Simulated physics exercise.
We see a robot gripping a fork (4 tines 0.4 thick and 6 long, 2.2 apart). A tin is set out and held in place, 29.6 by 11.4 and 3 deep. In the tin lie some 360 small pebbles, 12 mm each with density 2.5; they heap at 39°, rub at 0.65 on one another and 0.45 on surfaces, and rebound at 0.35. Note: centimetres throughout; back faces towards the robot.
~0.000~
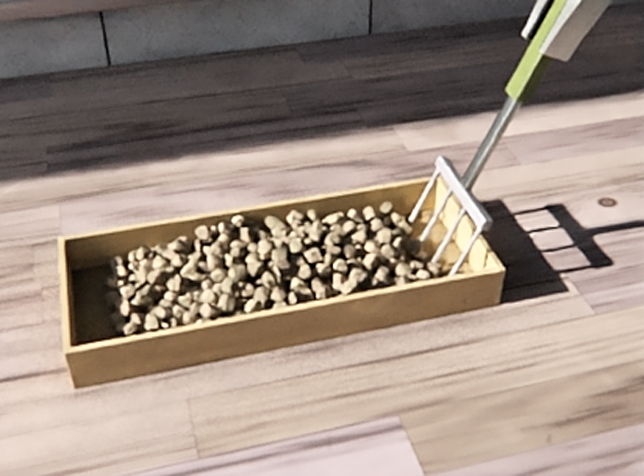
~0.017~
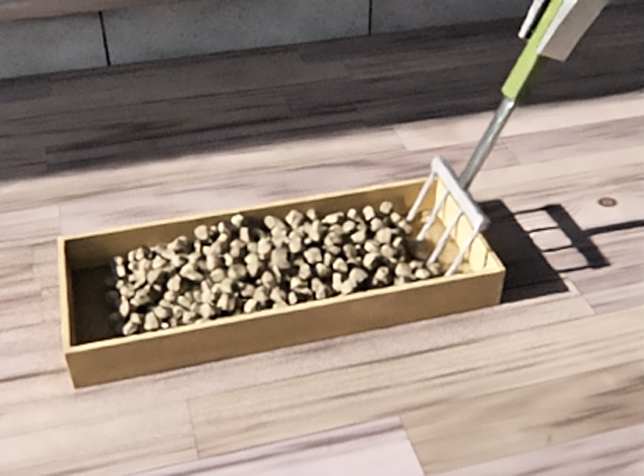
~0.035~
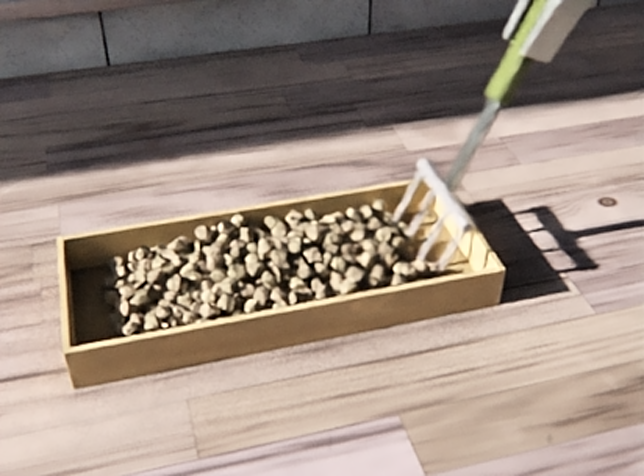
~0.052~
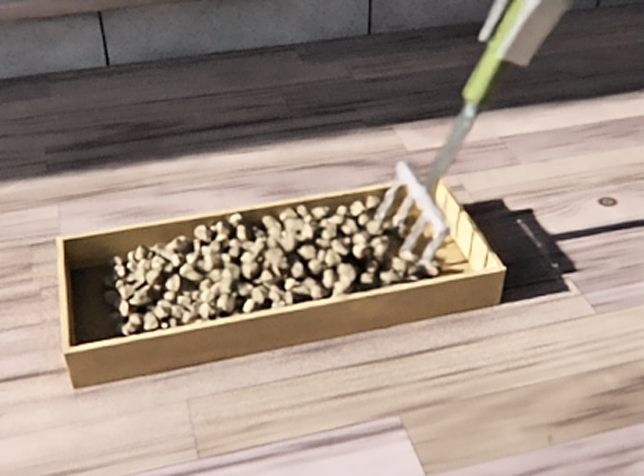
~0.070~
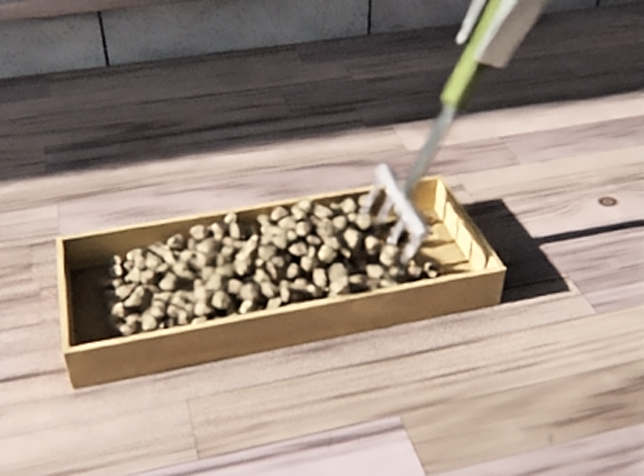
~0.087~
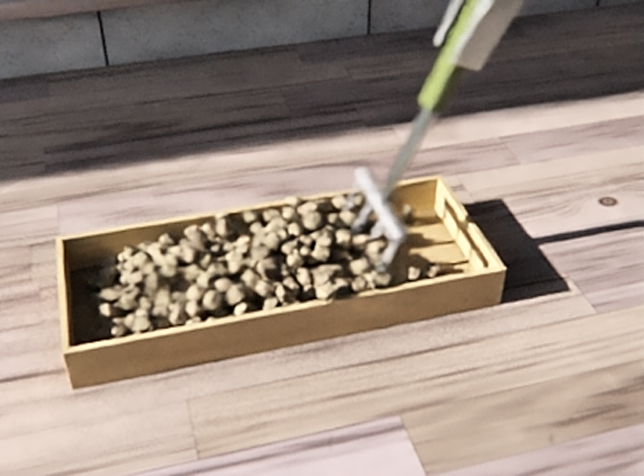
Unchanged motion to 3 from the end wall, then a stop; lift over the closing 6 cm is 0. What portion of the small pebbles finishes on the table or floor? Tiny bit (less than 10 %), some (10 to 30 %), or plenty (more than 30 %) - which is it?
Plenty.
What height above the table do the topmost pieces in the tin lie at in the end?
Roughly 4.0 centimetres.
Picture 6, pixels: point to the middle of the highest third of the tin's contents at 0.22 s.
Centre, approx.: (167, 261).
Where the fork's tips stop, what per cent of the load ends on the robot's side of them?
Close to 45 in a hundred, I'd say.
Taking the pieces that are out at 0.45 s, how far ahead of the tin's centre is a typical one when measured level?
Roughly 22 cm.
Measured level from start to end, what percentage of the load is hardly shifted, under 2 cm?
Roughly 5 percent of the load.
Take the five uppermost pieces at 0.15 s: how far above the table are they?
They are roughly 5 cm above the table.
By 0.15 s, sloping 67°, highest piece 6 above the table; 356 in the tin, 1 on the table or floor, 2 in flight or on the tool.
By 0.22 s, sloping 67°, highest piece 10 above the table; 344 in the tin, 2 on the table or floor, 13 in flight or on the tool.
By 0.45 s, sloping 67°, highest piece 14 above the table; 208 in the tin, 136 on the table or floor, 15 in flight or on the tool.
By 1.15 s, sloping 67°, highest piece 4 above the table; 207 in the tin, 152 on the table or floor.
Final count, 207 in the tin, 152 on the table or floor. That is 42 % on the table or floor.
